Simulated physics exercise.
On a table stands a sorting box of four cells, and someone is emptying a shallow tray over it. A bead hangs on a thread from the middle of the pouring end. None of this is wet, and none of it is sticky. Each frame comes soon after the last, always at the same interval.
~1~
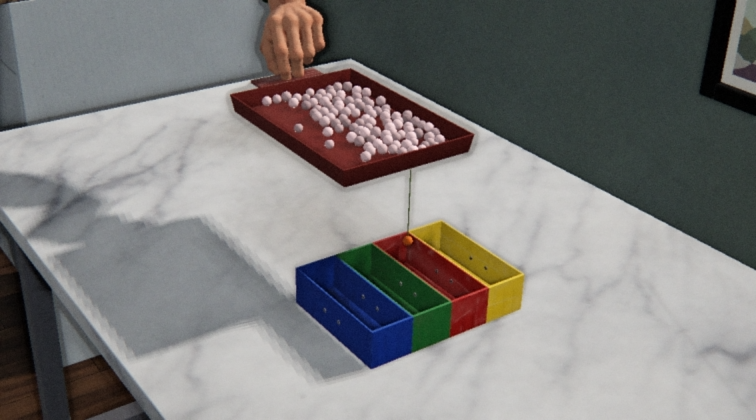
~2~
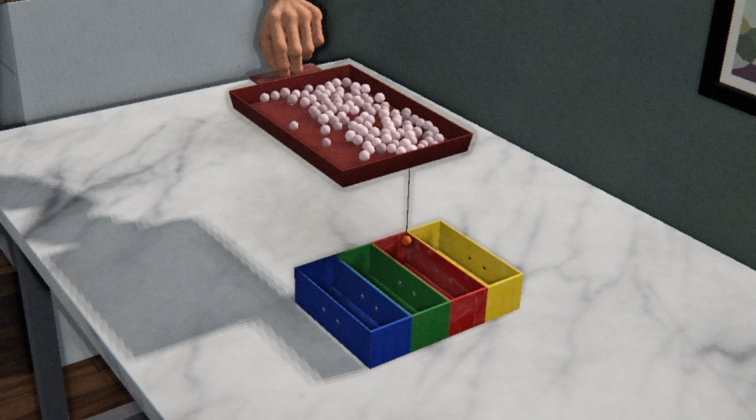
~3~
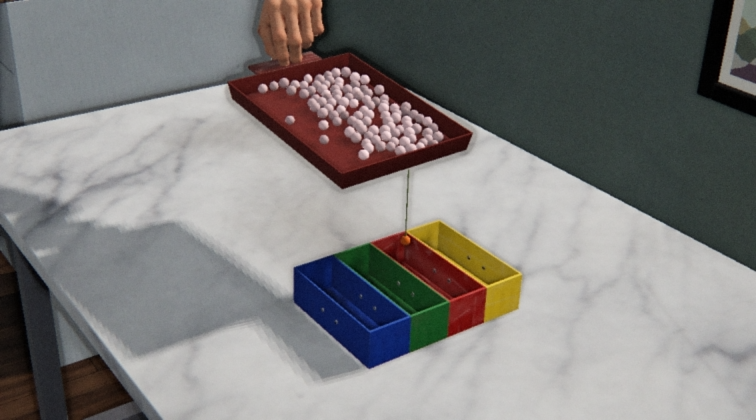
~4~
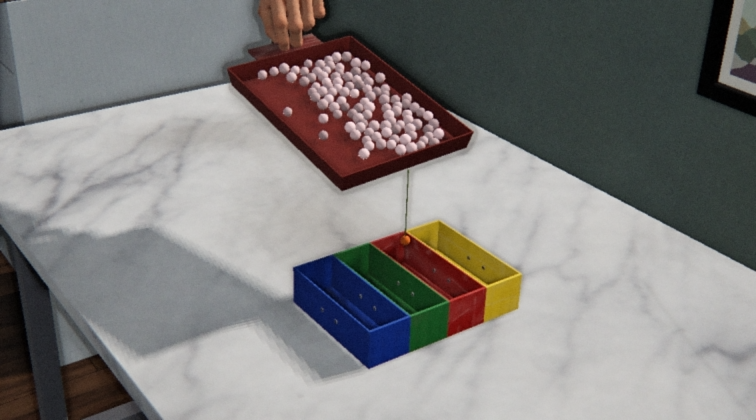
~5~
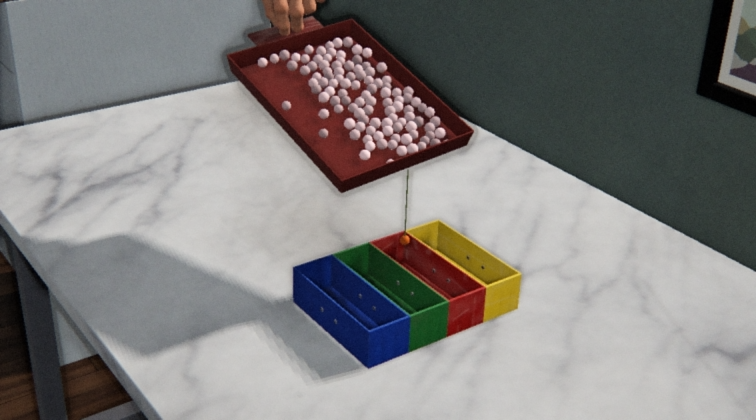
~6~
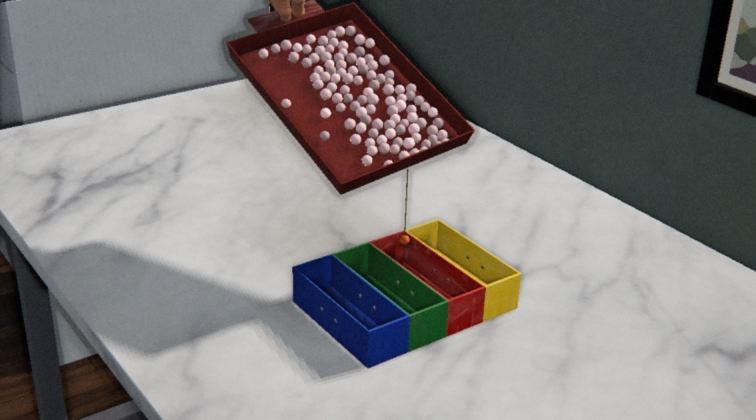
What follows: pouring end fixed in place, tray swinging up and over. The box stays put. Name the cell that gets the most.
Blue.
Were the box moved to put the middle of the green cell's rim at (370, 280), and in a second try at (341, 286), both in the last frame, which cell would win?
For the first spot I'd say the green cell, and for the second spot the green one.
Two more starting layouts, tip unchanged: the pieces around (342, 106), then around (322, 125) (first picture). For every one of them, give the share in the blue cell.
First case around 60 %, second case around 60 %.
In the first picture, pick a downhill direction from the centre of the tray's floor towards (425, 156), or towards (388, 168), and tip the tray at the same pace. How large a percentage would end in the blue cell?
In turn, 0 percent and then 30 percent.
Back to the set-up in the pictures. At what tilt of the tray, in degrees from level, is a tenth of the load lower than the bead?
About 70°.
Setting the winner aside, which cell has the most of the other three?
Ranked second: The green cell.
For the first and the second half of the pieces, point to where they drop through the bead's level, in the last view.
At (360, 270) for the first part, then at (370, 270) for the others.
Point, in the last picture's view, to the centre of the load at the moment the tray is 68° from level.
Near (370, 167).
Just after the last frame, tray tipped steeply; the larger part on the tray; about a tenth in the blue cell; just a few in the green cell; about a tenth falling or outside the box.
A moment on, tray tipped past a quarter turn; about a tenth on the tray; roughly half in the blue cell; roughly a quarter in the green cell; just a few in the red cell; roughly a quarter falling or outside the box.
Further on, tray tipped past a quarter turn; roughly half in the blue cell; roughly a third in the green cell; just a few in the red cell; just a few in the yellow cell; about a tenth falling or outside the box.
When it is over, tray tipped past a quarter turn; roughly half in the blue cell; roughly a third in the green cell; just a few in the red cell; just a few in the yellow cell; about a tenth outside the box.
